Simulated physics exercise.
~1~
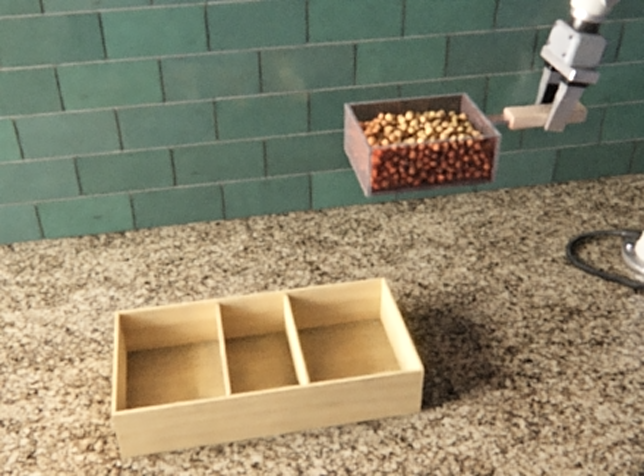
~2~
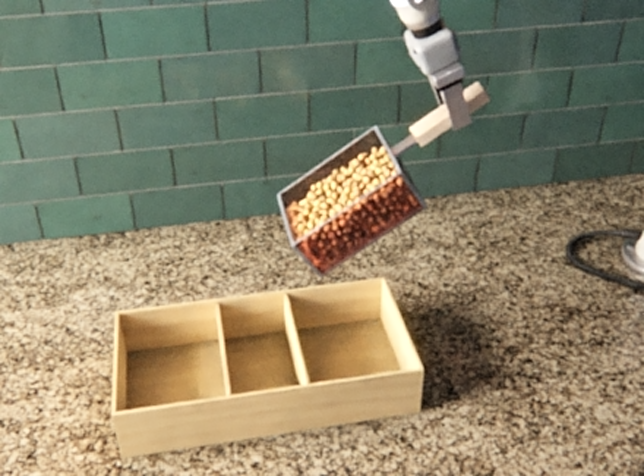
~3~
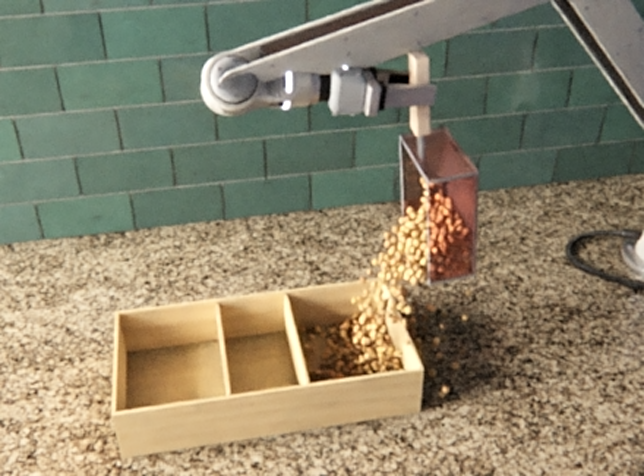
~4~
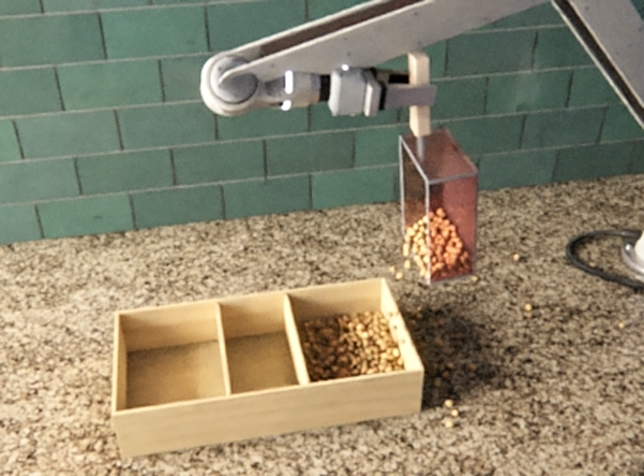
On a speckled granite counter before a green tiled wall, seen from slightly above, a pale wooden crate with three compartments sits at the lower left. A robot arm at the upper right holds a clear-sided box heaped with tan and reddish-brown chickpeas. The arm carries the box left and tips it toward the crate. It then swings the box further over, upright on end, and chickpeas pour into the right compartment. At the end that compartment holds a layer, some chickpeas remain in the box, and a few lie scattered on the counter.
